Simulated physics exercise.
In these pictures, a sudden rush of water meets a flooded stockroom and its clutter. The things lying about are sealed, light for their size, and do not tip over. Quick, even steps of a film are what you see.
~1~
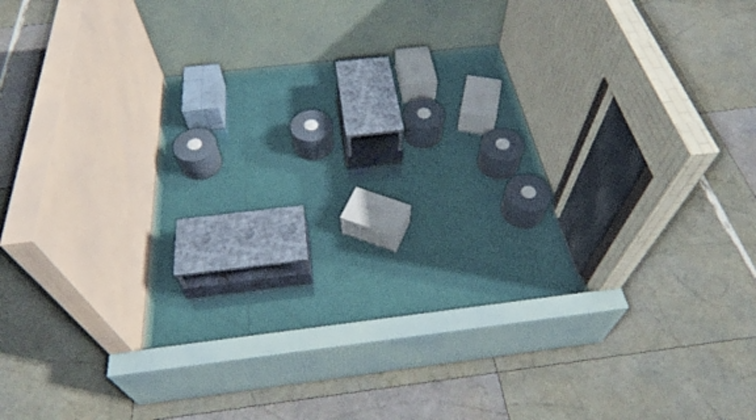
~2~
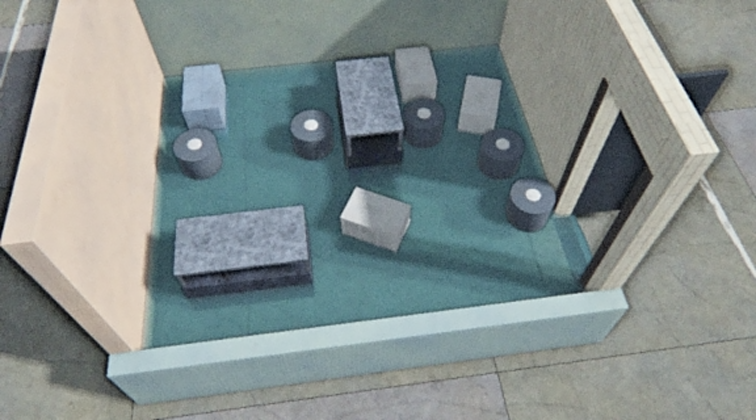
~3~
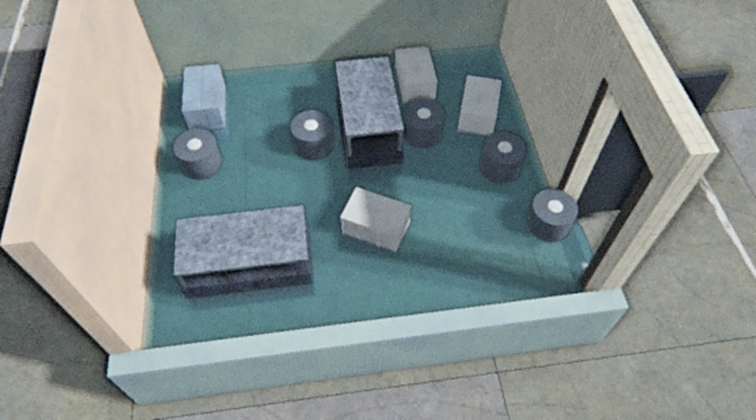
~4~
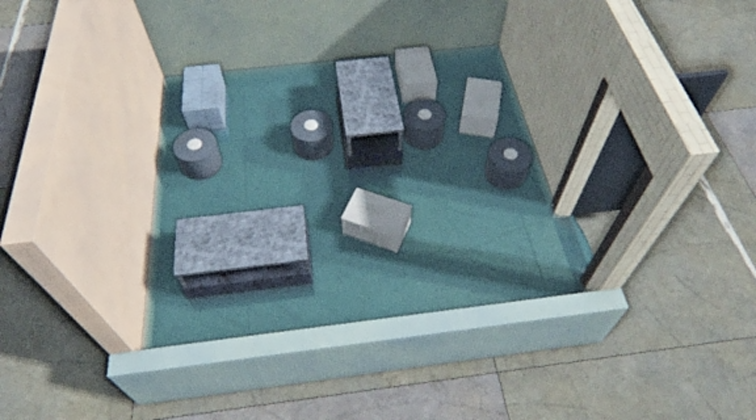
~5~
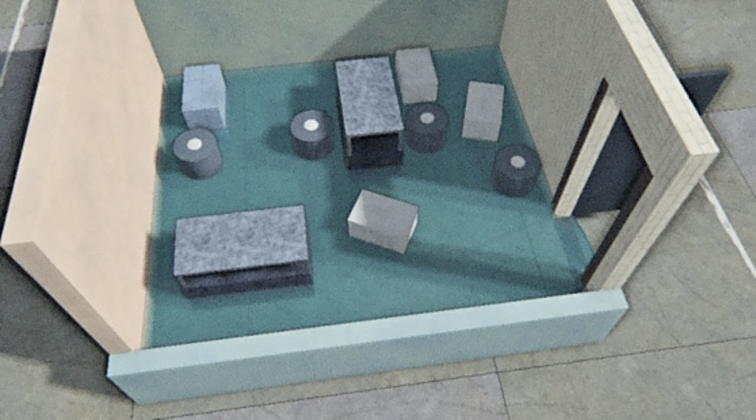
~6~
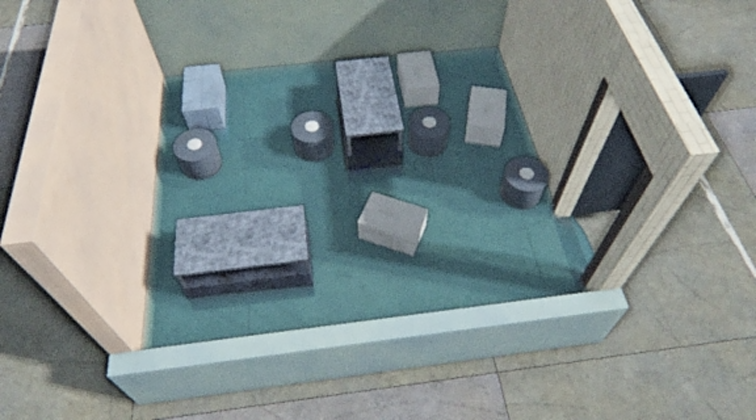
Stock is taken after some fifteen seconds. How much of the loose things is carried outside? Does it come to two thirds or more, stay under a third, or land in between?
The portion is in the middle third.
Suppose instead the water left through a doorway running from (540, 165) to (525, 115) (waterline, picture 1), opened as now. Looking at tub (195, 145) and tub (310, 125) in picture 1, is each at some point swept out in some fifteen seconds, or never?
Outcome by order: Not lost; not lost.
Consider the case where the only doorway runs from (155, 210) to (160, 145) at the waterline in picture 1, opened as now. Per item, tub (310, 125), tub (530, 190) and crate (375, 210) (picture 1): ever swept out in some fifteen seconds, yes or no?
In the order given: Flushed out, retained, flushed out.
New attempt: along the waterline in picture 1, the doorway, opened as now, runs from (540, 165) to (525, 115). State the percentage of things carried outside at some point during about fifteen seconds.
Near 80 percent, give or take.
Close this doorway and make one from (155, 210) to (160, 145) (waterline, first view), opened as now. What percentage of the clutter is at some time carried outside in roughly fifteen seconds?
It works out to some 40 in a hundred.
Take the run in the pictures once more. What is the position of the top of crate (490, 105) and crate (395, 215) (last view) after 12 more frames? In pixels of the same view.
Estimate: First at (536, 177), second at (521, 238), approximately.
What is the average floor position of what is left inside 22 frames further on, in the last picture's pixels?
At about (399, 200).
A moment on, 1 of 8 are out; 7 afloat.
Next, 2 of 8 are out; 6 afloat.
Later, 4 of 8 are out; 4 afloat.
In the end, 5 of 8 are out; 3 afloat.
